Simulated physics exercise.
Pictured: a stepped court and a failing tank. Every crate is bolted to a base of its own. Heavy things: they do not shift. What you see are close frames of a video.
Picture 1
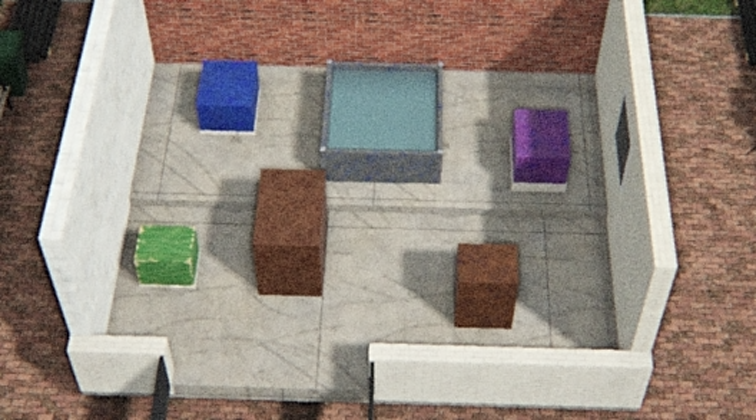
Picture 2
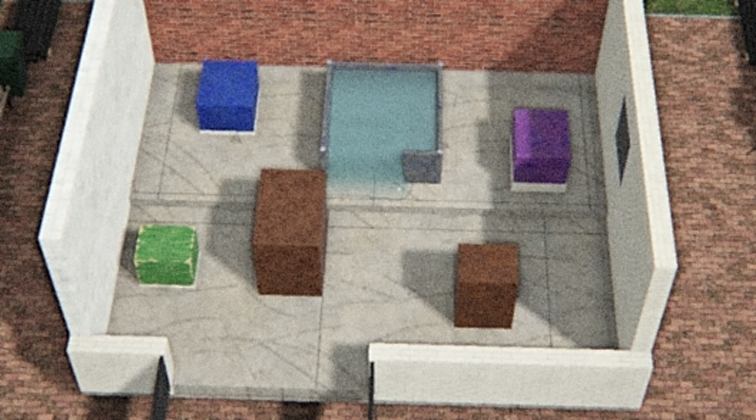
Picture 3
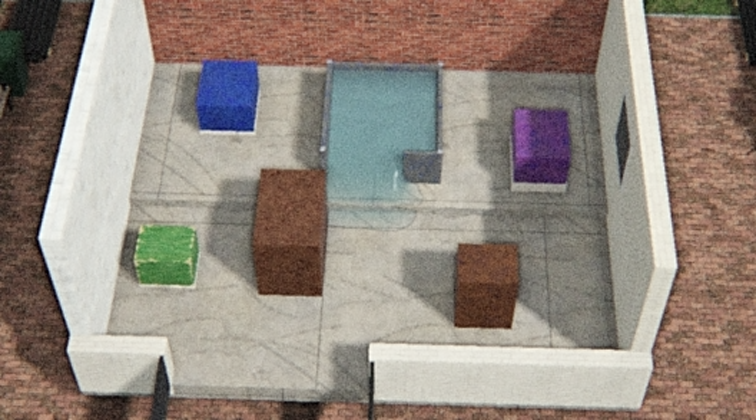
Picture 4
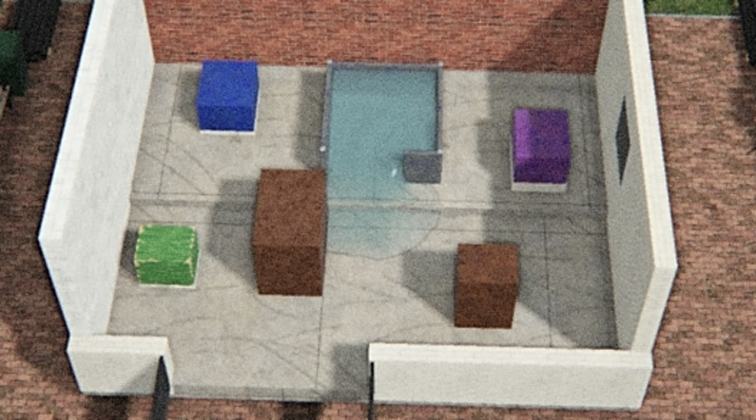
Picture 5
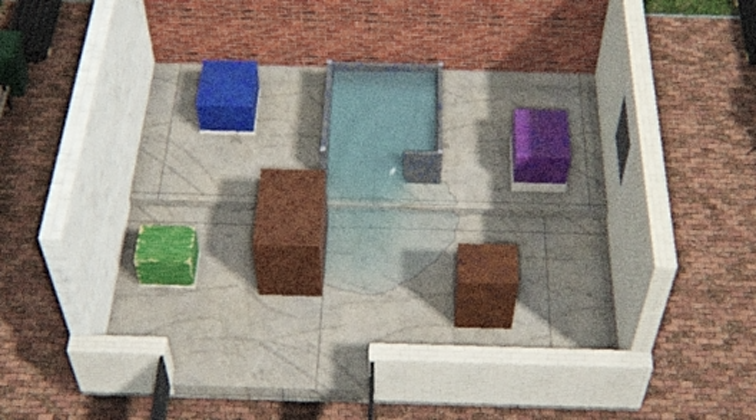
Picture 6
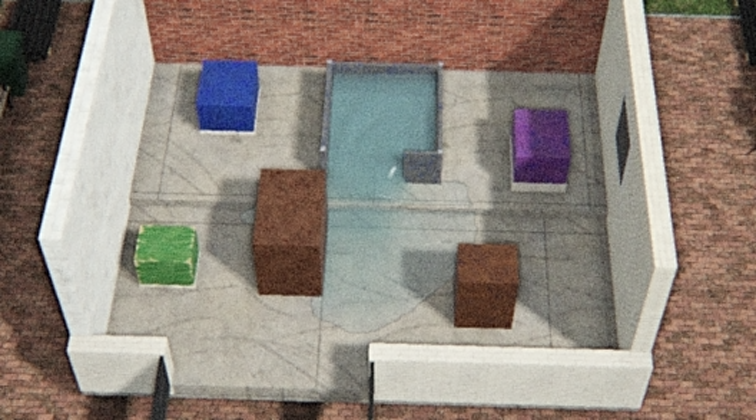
A grey, open-topped tank of blue-green water stands against the brick back wall of a pale-walled, stepped court, seen from above. Blue and green blocks sit at left, a purple one at right, and two brown ones nearer the front, the taller left of centre. The tank's front opens at its left, and water pours out, spreading forward over the step and between the brown blocks, while the camera stays still.
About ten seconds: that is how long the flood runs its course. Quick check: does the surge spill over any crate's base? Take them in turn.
In the end the blue crate will come out dry, the purple crate will come out dry, the green crate will come out wet.
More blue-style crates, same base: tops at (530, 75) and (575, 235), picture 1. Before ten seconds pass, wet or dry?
In turn: Keeps dry, gets wet.
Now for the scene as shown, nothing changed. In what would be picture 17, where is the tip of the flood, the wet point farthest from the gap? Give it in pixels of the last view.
My estimate: Roughly (581, 380).
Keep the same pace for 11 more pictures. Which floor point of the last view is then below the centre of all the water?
At about (374, 219).
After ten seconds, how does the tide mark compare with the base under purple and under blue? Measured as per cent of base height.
Roughly 0 percent, then 0 percent.
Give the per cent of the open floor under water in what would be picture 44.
I'd say 50 per cent.
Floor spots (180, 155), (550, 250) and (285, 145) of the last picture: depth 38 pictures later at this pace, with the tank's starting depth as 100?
Some 0, 12 and 0 in a hundred.
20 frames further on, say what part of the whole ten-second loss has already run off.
Around 50 %.
A moment on, water covers 25 % of the floor; the blue crate not reached, the purple crate not reached, the green crate not reached.
Next, water covers 30 % of the floor; the blue crate not reached, the purple crate not reached, the green crate water round its plinth.
Then, water covers 40 % of the floor; the blue crate not reached, the purple crate not reached, the green crate water round its plinth.
Later, water covers 50 % of the floor; the blue crate not reached, the purple crate not reached, the green crate water round its plinth.
In the end, water covers 55 % of the floor; the blue crate stayed above the water, the purple crate stayed above the water, the green crate was topped.
